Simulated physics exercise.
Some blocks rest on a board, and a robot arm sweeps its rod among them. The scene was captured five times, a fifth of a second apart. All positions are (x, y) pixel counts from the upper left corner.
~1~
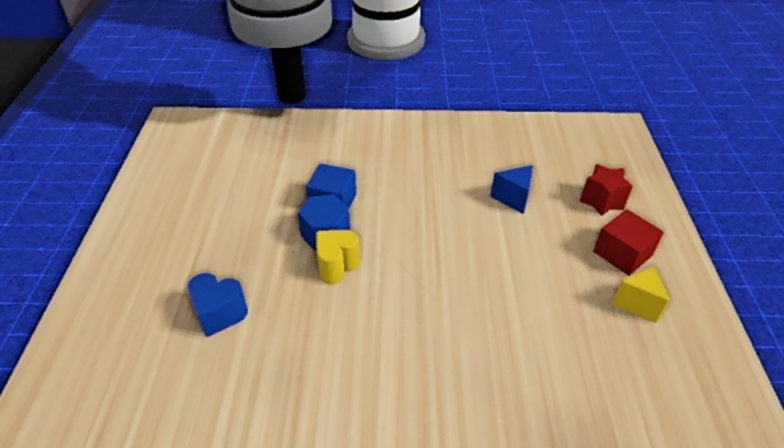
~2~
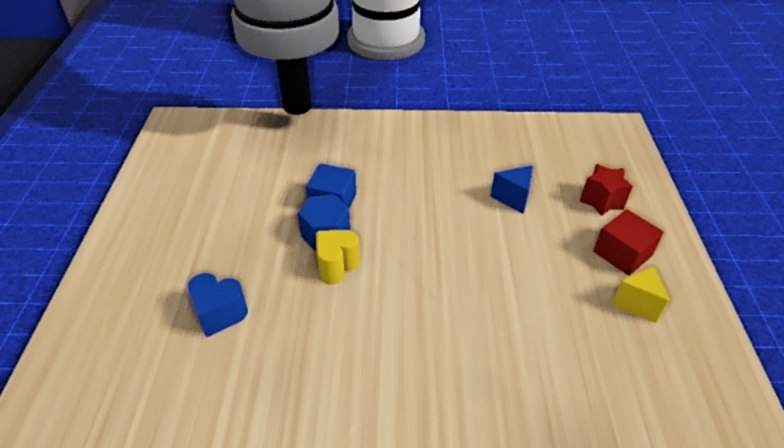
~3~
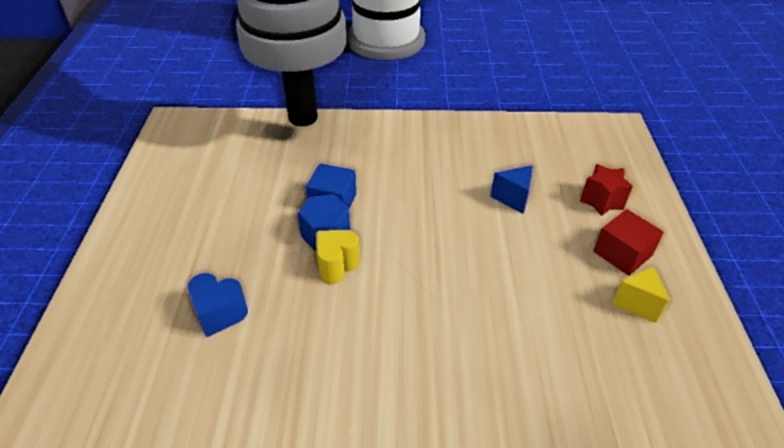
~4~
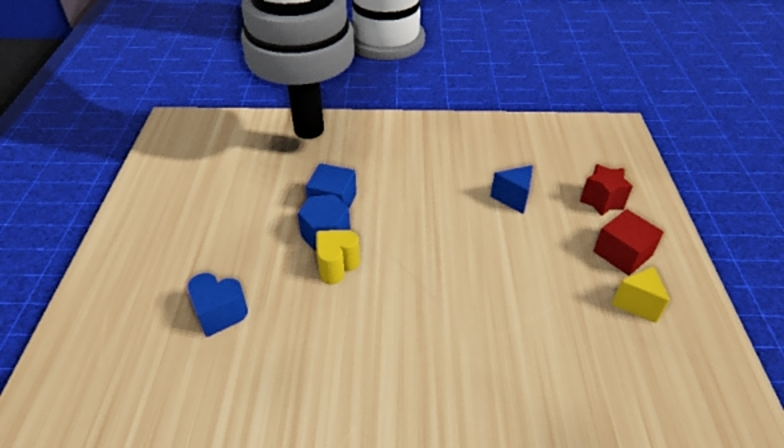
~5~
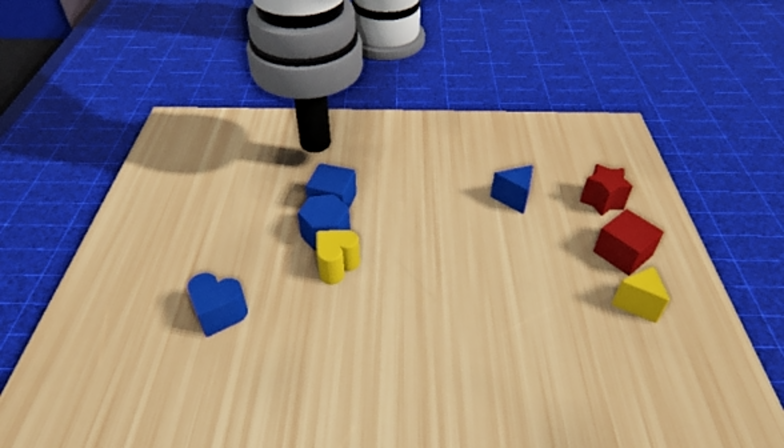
On a light wooden board set over a blue tiled surface, blue, red and yellow blocks lie scattered in small groups. A robot arm's black rod starts at the far edge, left of centre, and moves steadily nearer and slightly right, closing in on the stacked-looking blue blocks, while every block stays still.
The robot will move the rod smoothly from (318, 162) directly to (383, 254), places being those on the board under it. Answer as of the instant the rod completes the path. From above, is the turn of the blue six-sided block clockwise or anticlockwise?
Clockwise, from overhead.
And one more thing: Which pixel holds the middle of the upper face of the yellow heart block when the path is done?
It should be at about (331, 292).
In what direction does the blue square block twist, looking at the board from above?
With the clock.
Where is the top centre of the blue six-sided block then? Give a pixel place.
My best guess is (304, 263).
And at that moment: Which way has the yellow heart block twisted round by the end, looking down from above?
If we look at it from overhead, the yellow heart block pivots counter-clockwise.
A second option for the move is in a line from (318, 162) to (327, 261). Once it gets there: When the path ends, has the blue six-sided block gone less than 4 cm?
The answer is no.
The first path, step by step. One third of the way, rod (336, 173); blue six-sided block (325, 220), turned 15° clockwise; blue square block (335, 190); yellow heart block (334, 250).
Two thirds of the way, rod (358, 203); blue six-sided block (315, 250), turned 40° clockwise; blue square block (347, 224), turned 15° clockwise; yellow heart block (330, 282), turned 35° anticlockwise.
At the end, rod (383, 237); blue six-sided block (304, 263), turned 65° clockwise; blue square block (348, 247), turned 40° clockwise; yellow heart block (331, 292), turned 30° anticlockwise.
